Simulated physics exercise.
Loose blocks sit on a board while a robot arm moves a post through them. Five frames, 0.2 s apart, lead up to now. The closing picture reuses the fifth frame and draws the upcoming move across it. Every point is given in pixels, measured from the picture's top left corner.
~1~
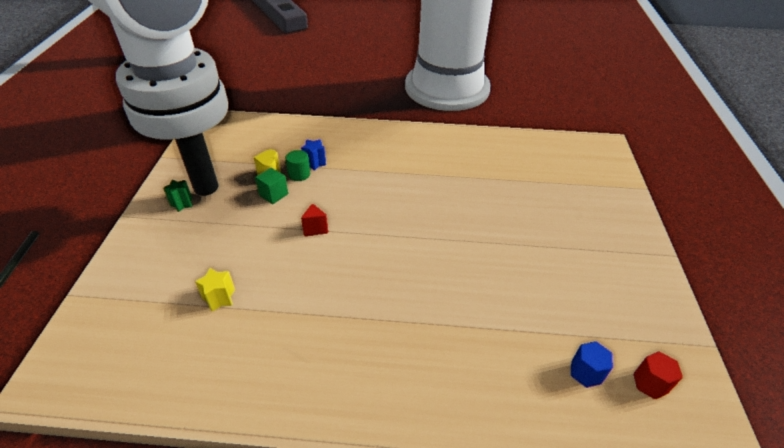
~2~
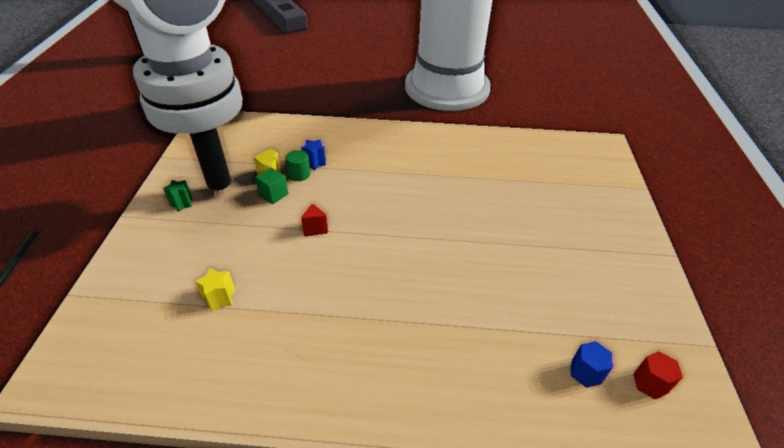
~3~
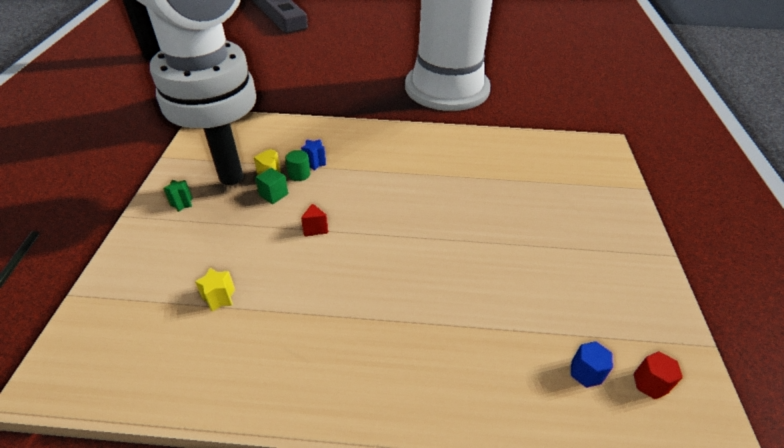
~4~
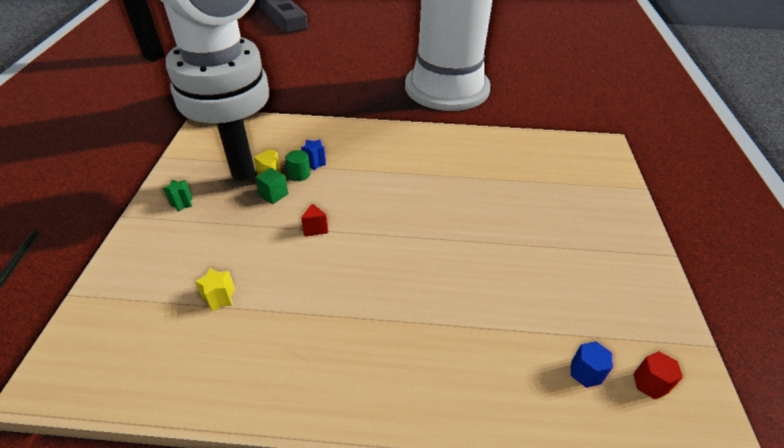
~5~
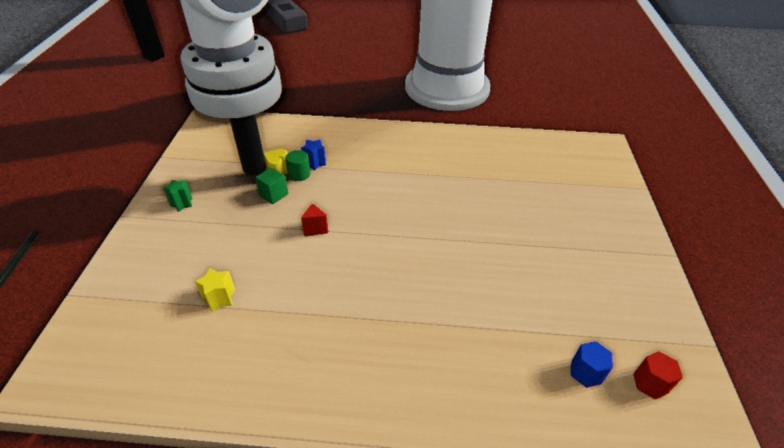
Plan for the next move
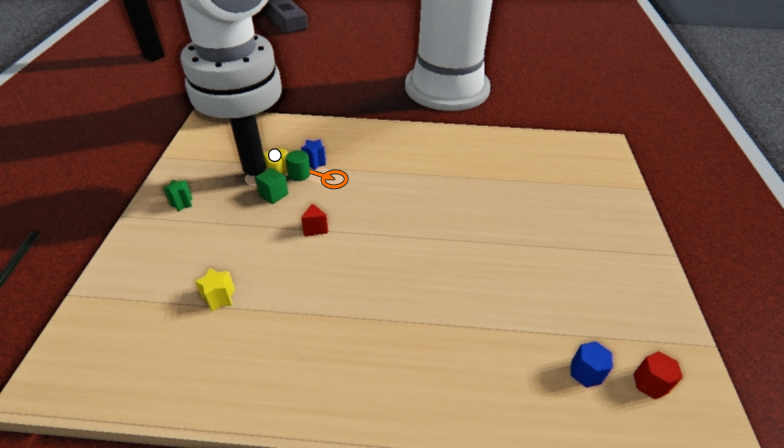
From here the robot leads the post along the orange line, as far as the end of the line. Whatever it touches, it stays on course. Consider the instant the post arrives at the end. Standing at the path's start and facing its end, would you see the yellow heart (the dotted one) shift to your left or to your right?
Off to the left side.
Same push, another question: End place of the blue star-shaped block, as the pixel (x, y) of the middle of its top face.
At (350, 137).
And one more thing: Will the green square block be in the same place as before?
My answer is yes.
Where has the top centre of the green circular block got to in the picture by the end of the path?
I'd say the green circular block ends with its top centre at (354, 167).
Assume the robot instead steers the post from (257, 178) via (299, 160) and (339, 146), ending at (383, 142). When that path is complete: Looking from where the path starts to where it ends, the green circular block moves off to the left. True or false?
This is false.
Path on the board, from (257, 178) over (283, 169) and (310, 171) to (335, 179); the dot is on the yellow heart.
On the path given first. One third of the way, post at (282, 160); yellow heart at (302, 149), turned 25° clockwise; green circular block at (315, 157); blue star-shaped block at (323, 143), turned 45° anticlockwise.
Two thirds of the way, post at (309, 163); yellow heart at (329, 149); green circular block at (339, 162); blue star-shaped block at (344, 139), turned 70° anticlockwise.
At the end, post at (334, 171); green square block in place; yellow heart at (348, 150), turned 40° anticlockwise; green circular block at (354, 167); blue star-shaped block at (350, 137), turned 100° anticlockwise.
